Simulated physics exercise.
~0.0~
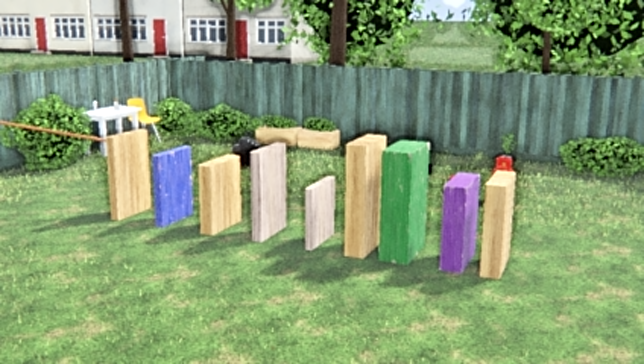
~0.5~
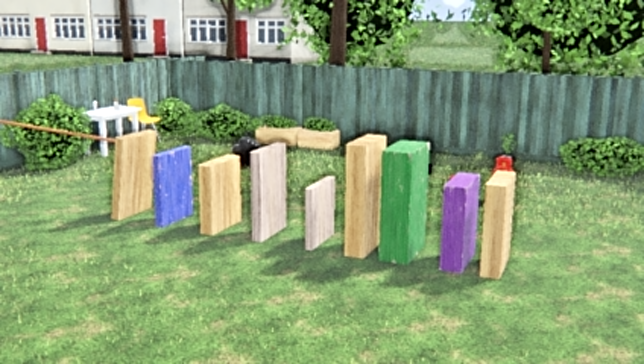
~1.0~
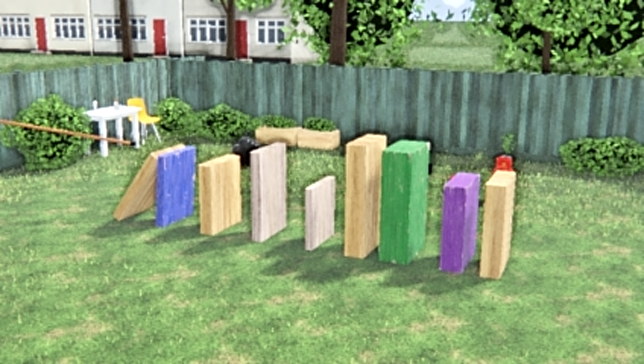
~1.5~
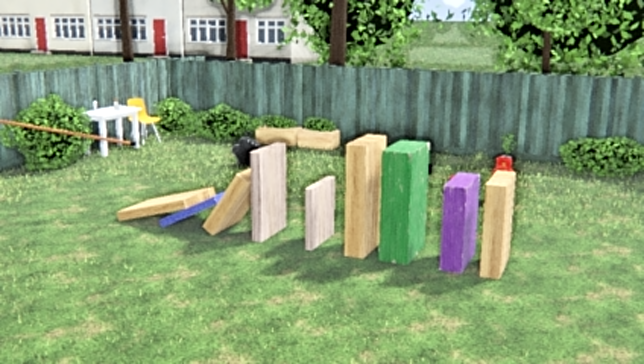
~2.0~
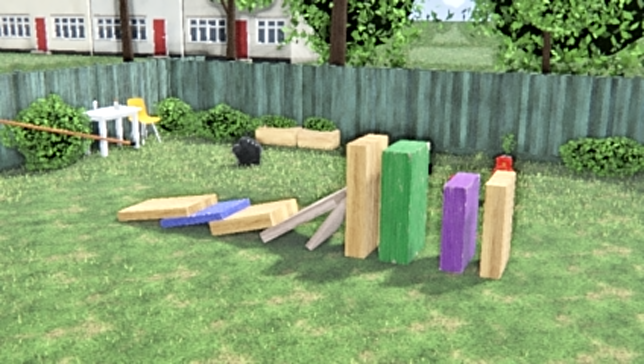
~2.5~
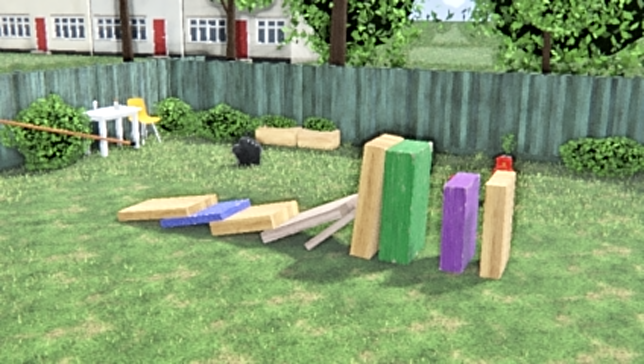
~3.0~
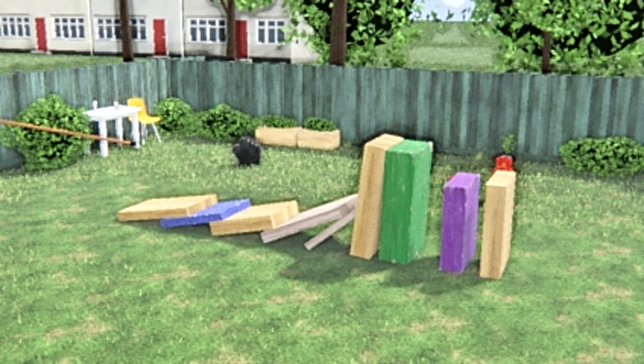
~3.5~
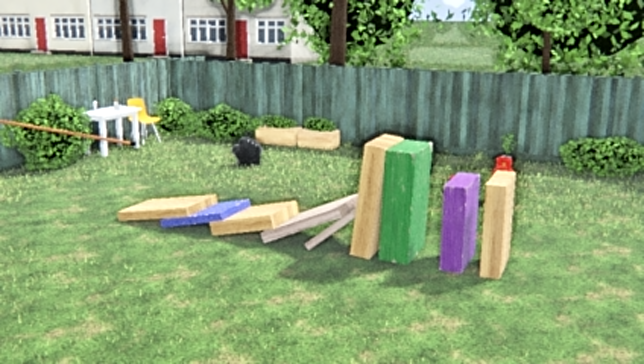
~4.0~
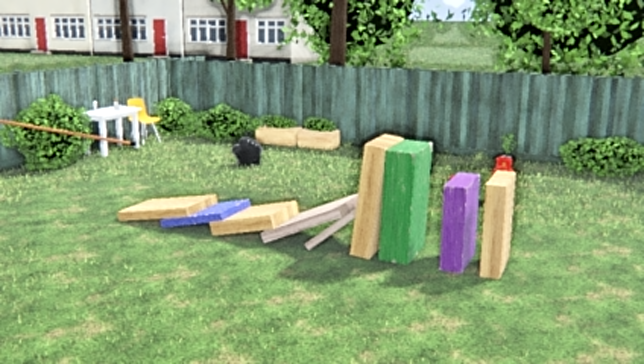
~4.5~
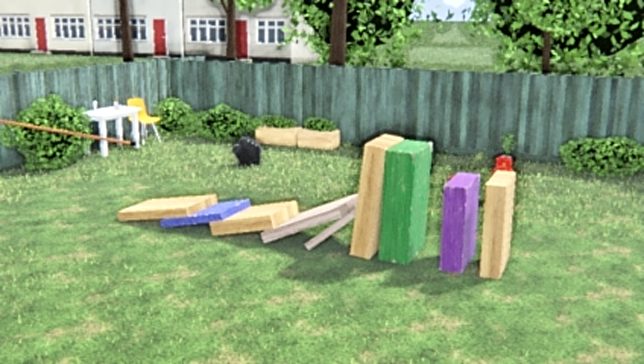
The clip opens on nine boards of differing heights standing on end in a row across a lawn, with a fence behind them and a thin pole reaching in from the left. The pole nudges the leftmost board, which tips right against the blue one. The blue board goes over too, and the fall passes through the next short board and two pale ones. The tall wooden board beyond them then tilts slightly and comes to rest against the green board, which holds. The green, purple and last wooden boards stay upright, and everything lies still.
